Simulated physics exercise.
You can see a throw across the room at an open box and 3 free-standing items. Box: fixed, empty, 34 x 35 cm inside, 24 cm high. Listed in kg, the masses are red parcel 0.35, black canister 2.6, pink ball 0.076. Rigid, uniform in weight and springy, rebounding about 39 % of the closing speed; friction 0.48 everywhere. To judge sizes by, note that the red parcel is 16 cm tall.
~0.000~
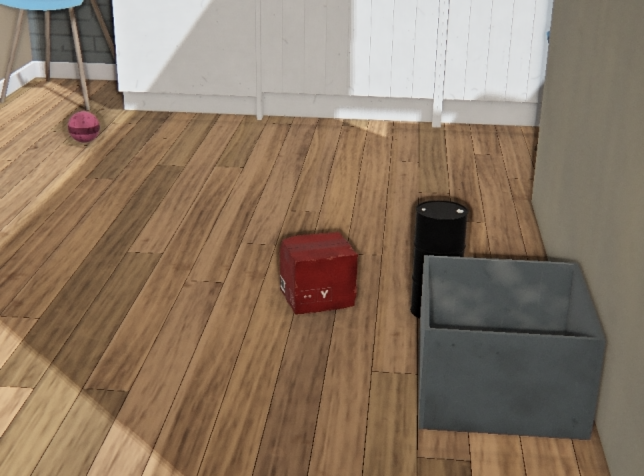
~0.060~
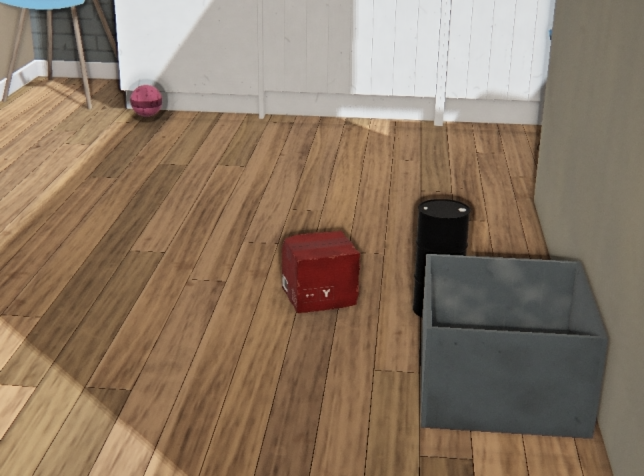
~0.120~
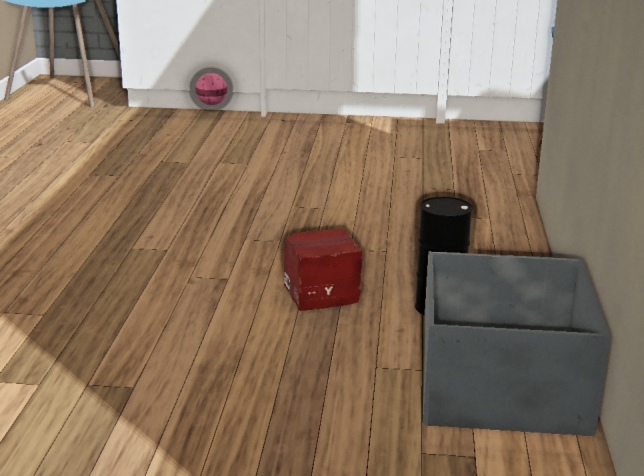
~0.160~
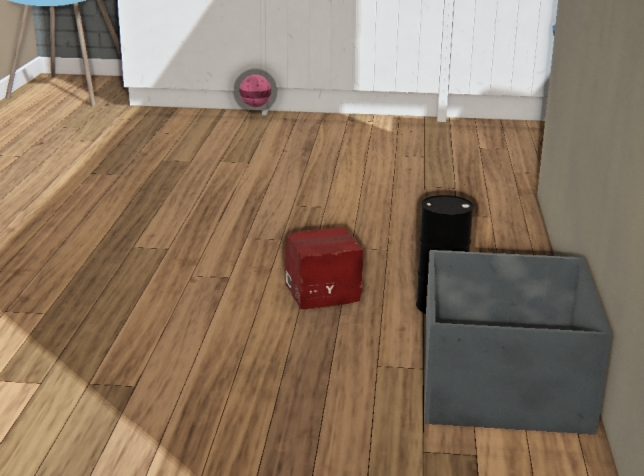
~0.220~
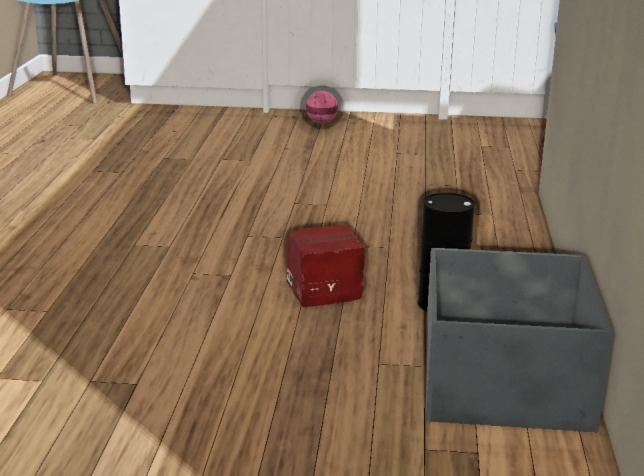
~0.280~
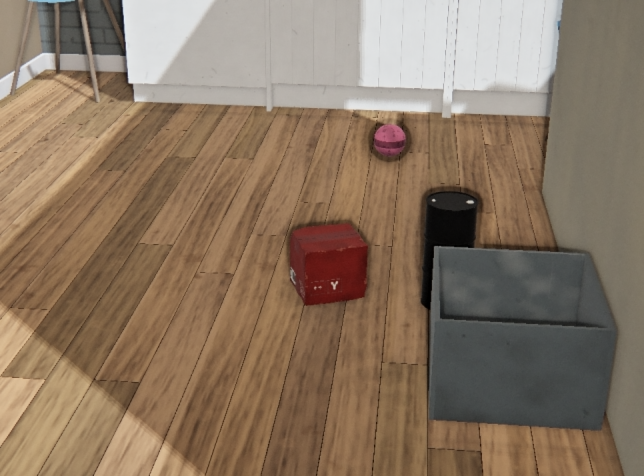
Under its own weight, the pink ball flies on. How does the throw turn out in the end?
Its final place is within the box.
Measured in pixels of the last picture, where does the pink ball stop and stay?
At about (484, 371).
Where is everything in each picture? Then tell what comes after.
In the first picture, 92 cm from the box's middle; pink ball (84, 127); red parcel (318, 272).
In the second picture, 79 cm from the box's middle; pink ball (146, 101); red parcel (320, 271).
In the third picture, 65 cm from the box's middle; pink ball (211, 89); red parcel (322, 269).
In the fourth picture, 56 cm from the box's middle; pink ball (255, 91); red parcel (323, 268).
In the fifth picture, 43 cm from the box's middle; pink ball (322, 107); red parcel (325, 265).
In the sixth picture, 29 cm from the box's middle; pink ball (390, 140); red parcel (328, 264).
By 0.48 s, ball inside the box; pink ball near (575, 355).
By 0.58 s, ball inside the box; pink ball near (531, 351).
By 0.78 s, ball inside the box; pink ball near (449, 364).
When it is over (2.3 s), ball inside the box; the bystanders within 10 cm of the start. End places, in pixels of the last picture, pink ball near (484, 371).
